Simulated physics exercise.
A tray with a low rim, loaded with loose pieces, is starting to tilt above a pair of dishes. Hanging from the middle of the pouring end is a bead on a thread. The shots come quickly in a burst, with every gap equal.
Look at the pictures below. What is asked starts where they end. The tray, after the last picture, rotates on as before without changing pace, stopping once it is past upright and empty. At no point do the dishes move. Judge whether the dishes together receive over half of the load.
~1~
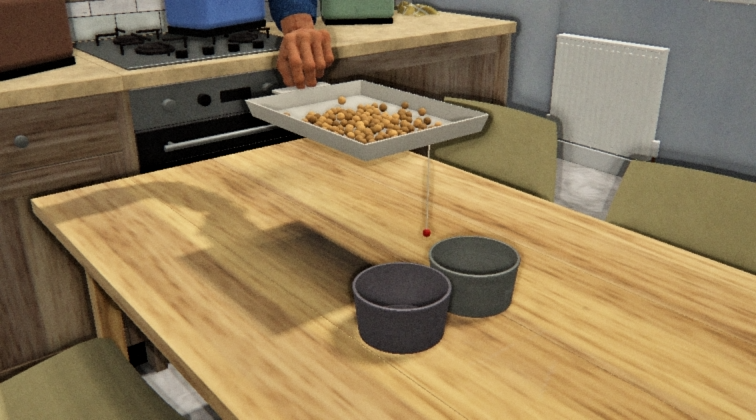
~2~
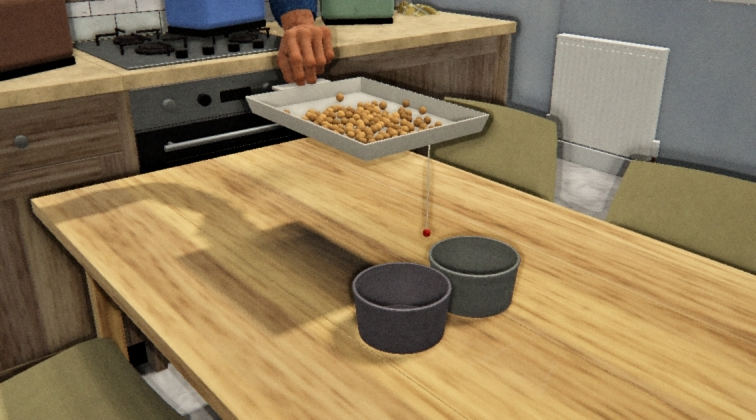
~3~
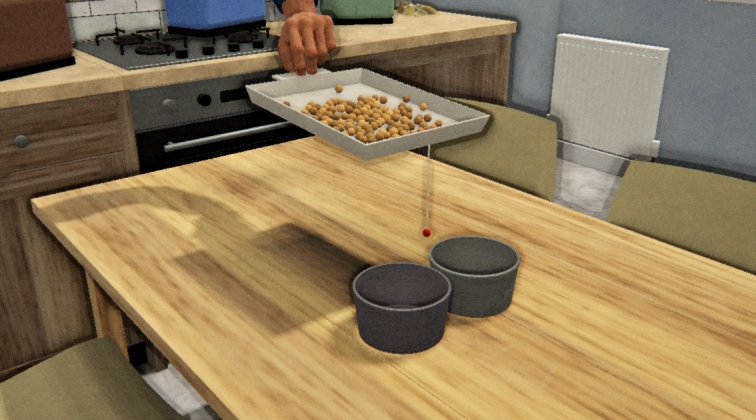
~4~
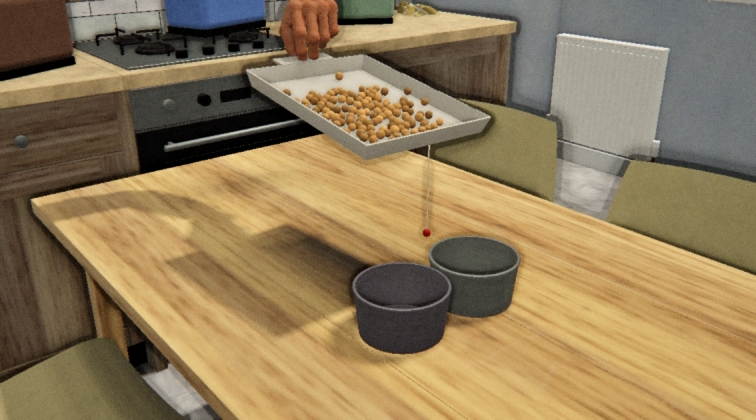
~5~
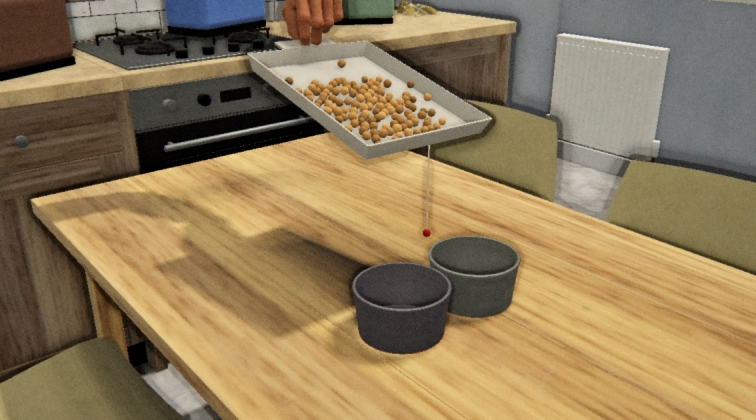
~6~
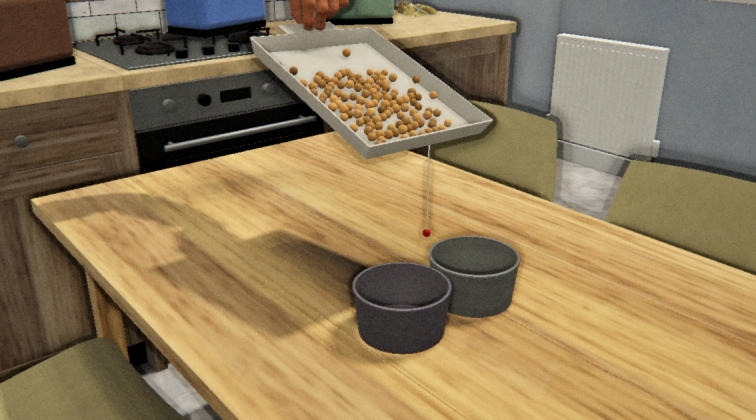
I expect the dishes to end up with the bulk of the load.
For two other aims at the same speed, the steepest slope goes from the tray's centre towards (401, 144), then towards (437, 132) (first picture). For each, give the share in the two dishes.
First case: 100 %; second case: 30 %.
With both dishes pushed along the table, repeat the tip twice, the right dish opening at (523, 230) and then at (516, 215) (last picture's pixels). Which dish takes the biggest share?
The left-hand one the first time, the left-hand one the second.
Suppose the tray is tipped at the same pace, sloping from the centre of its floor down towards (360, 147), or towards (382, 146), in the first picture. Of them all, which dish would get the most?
Result, try one: Dish at left; try two: Dish at left.
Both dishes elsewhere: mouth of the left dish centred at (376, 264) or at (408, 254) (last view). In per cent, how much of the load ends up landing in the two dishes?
Around 20 and around 30 per cent, in that order.
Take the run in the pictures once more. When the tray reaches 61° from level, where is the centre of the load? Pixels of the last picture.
At about (429, 129).
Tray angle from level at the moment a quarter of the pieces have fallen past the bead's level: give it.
Near 85 degrees.
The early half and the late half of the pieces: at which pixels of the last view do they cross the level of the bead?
First half (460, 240); second half (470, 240).
Soon, tray tipped steeply; nearly all on the tray; a small part in the air.
A while on, tray tipped right over; about a quarter on the tray; about a quarter in the left dish; about a third in the right dish; a small part outside both; about a quarter in the air.
Towards the end, tray tipped past a quarter turn; about a quarter in the left dish; about half in the right dish; about a quarter outside both.
Finally, tray tipped past a quarter turn; about a quarter in the left dish; about half in the right dish; about a quarter outside both.
